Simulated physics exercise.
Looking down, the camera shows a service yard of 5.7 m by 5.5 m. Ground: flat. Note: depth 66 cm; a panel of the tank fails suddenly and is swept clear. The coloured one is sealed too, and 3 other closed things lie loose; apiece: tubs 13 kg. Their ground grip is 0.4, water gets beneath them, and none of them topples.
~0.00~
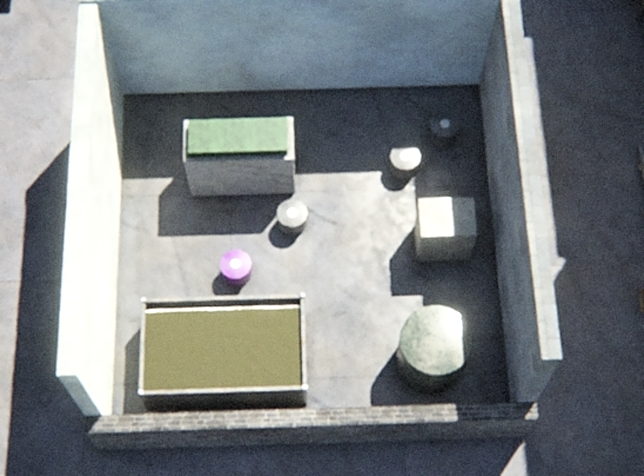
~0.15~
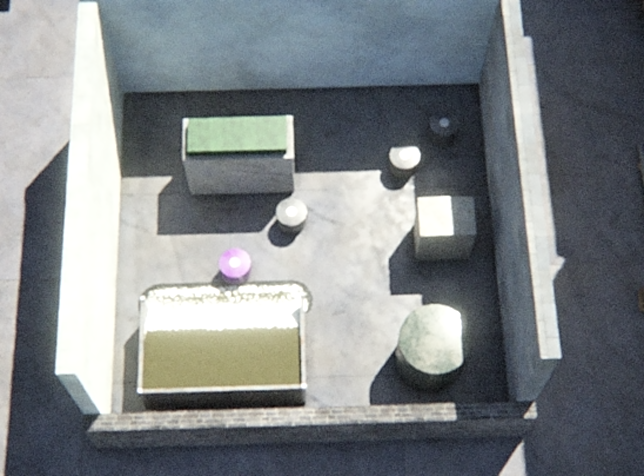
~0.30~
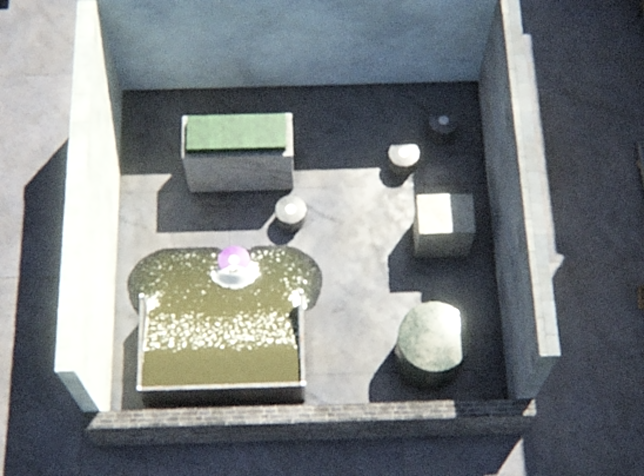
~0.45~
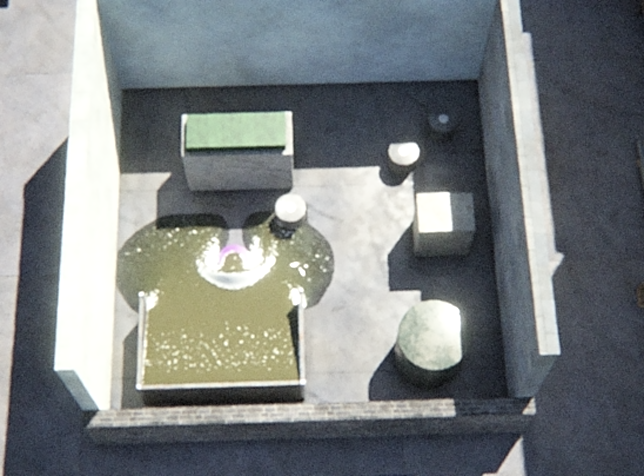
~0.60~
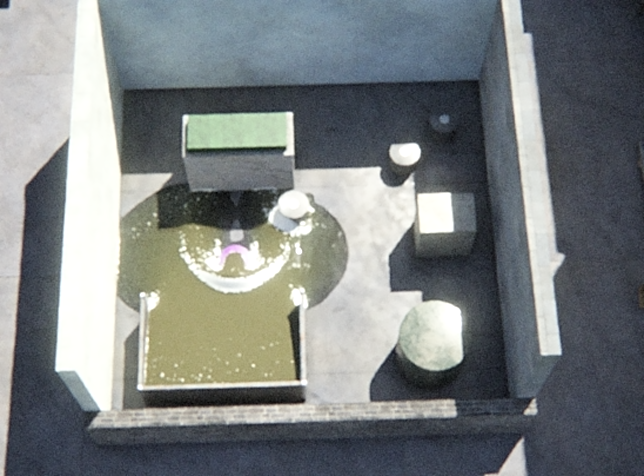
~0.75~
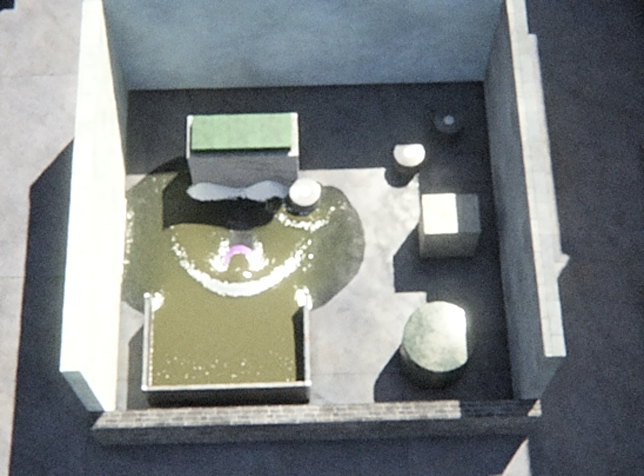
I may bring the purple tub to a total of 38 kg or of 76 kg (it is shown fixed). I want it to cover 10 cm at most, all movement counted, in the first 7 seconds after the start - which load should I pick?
You should not rely on either.
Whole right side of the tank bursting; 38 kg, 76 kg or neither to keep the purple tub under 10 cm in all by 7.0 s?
In that case the lighter mass suffices.
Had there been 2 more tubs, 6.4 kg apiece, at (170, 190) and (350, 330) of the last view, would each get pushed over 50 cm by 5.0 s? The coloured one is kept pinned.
In that order: Farther, then not as far.
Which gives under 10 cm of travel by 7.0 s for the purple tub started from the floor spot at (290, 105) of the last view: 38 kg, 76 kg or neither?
Short version: The heftier mass only.
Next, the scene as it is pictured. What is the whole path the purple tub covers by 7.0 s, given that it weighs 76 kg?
60 cm.
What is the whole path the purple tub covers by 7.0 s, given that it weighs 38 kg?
About 140 cm altogether.
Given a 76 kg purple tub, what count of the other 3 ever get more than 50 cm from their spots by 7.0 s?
By my tally, 3.
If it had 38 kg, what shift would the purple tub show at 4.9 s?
About 120 cm off its spot.
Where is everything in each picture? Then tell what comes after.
The first frame shows the purple tub at (236, 264), on the bottom; 2.9 m2 under water; 0 of 4 have shifted.
The second frame shows the purple tub at (235, 263), on the bottom; 4.1 m2 under water; 0 of 4 have shifted.
The third frame shows the purple tub at (234, 260) rests on the ground; 5.4 m2 under water; 0 of 4 have shifted.
The fourth frame shows the purple tub at (234, 259) rests on the ground; 7.1 m2 under water; 0 of 4 have shifted.
The fifth frame shows the purple tub at (235, 260), on the bottom; 8.7 m2 under water; 1 of 4 have shifted.
The sixth frame shows the purple tub at (239, 260), on the bottom; 9.9 m2 under water; 1 of 4 have shifted.
After 1.4 s the purple tub would be 102 cm from its start with 38 kg and 58 cm from its start with 76 kg; 20 cm of water round it then.
After 3.1 s the purple tub would be 111 cm from its start with 38 kg and 59 cm from its start with 76 kg; 10 cm of water round it then.
After 4.9 s the purple tub would be 111 cm from its start with 38 kg and 59 cm from its start with 76 kg; 6 cm of water round it then.
After 7.0 s the purple tub would be 111 cm from its start with 38 kg and 59 cm from its start with 76 kg; 5 cm of water round it then.
